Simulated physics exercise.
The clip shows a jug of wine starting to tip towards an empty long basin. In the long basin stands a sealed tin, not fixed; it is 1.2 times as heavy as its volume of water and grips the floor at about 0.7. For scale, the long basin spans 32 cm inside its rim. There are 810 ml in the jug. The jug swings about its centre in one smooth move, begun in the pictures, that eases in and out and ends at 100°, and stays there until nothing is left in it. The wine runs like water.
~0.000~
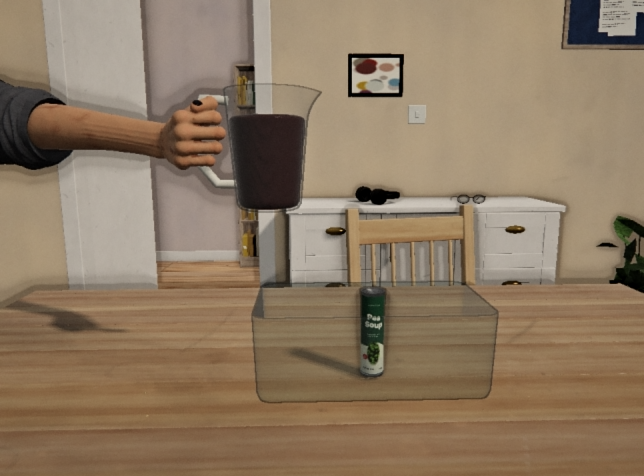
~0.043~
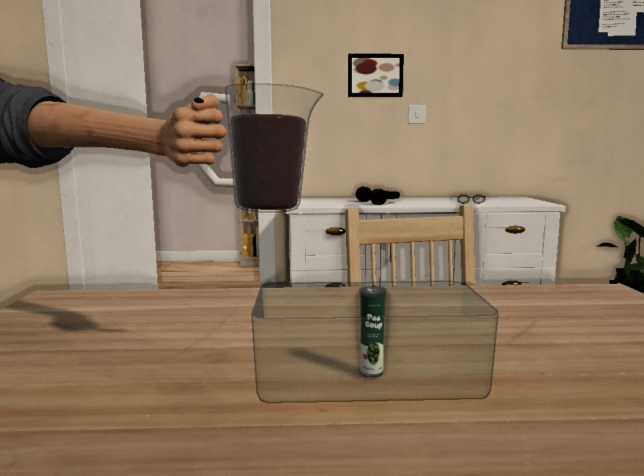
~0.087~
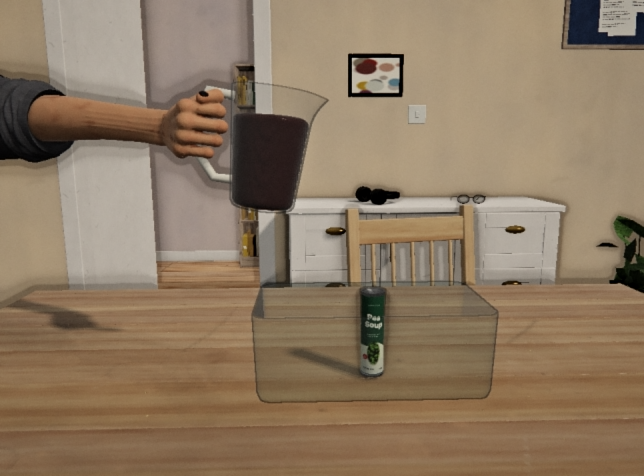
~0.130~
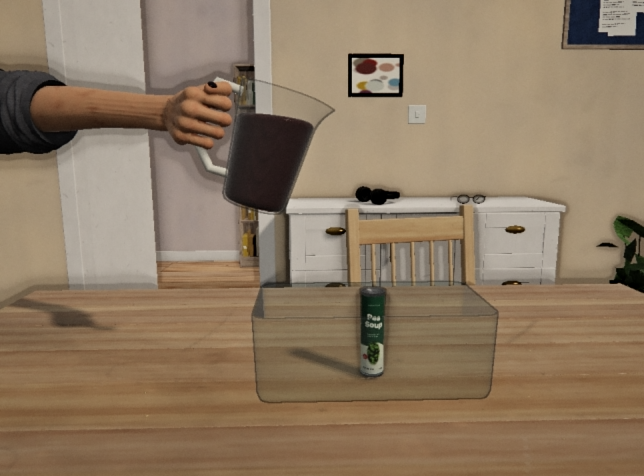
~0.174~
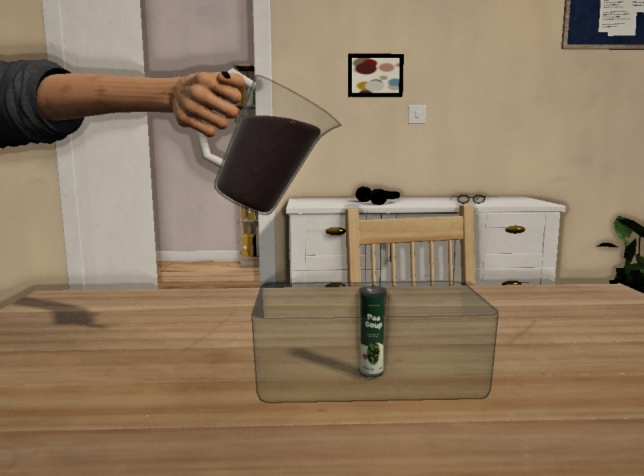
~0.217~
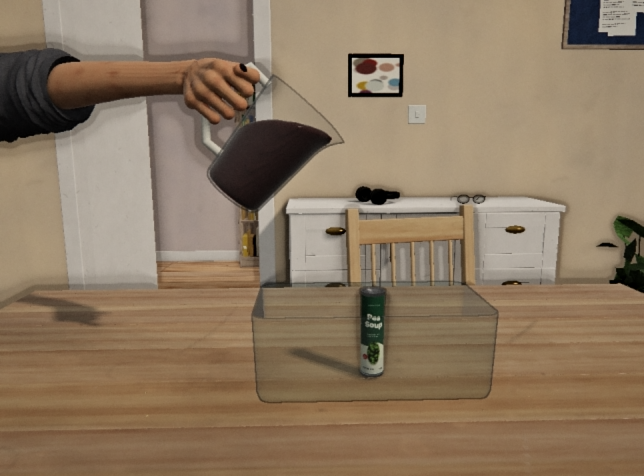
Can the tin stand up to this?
It stays up.
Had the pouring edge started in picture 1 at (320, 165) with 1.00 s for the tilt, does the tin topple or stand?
Then it topples.
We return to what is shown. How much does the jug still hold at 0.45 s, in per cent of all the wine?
Near 64 in a hundred.
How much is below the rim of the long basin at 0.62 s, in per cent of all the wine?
Near 44 in a hundred.
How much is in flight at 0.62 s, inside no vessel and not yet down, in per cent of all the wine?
About 28 per cent.
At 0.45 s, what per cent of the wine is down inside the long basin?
Near 4 in a hundred.
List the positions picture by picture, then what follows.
In the first picture, it leans 0°; its right rim is at (322, 91); the wine meets the walls at (230, 118) and (305, 118); the long basin's rim runs from (257, 301) to (480, 298); the tin's top is at (373, 295).
In the second picture, it leans 2°; its right rim is at (324, 93); the wine meets the walls at (232, 118) and (306, 119).
In the third picture, it leans 8°; its right rim is at (329, 99); the wine meets the walls at (234, 115) and (309, 122).
In the fourth picture, it leans 16°; its right rim is at (335, 109); the wine meets the walls at (238, 116) and (315, 124).
In the fifth picture, it leans 28°; its right rim is at (342, 124); the wine meets the walls at (234, 136) and (320, 127).
In the sixth picture, it leans 41°; its right rim is at (345, 142); the wine meets the walls at (225, 145) and (331, 134).
Then, 0.45 s in, the tilt is 98° and 63 per cent is still to pour; the tin stands where it began.
Then, 0.62 s in, the tilt is 100° and 26 per cent is still to pour; the tin stands where it began.
Then, 0.80 s in, the tilt is 100° and 7 per cent is still to pour; the tin stands where it began.
Then, 0.99 s in, the tilt is 100° and 1 per cent is still to pour; the tin stands where it began.
Finally, the tin stands where it began.
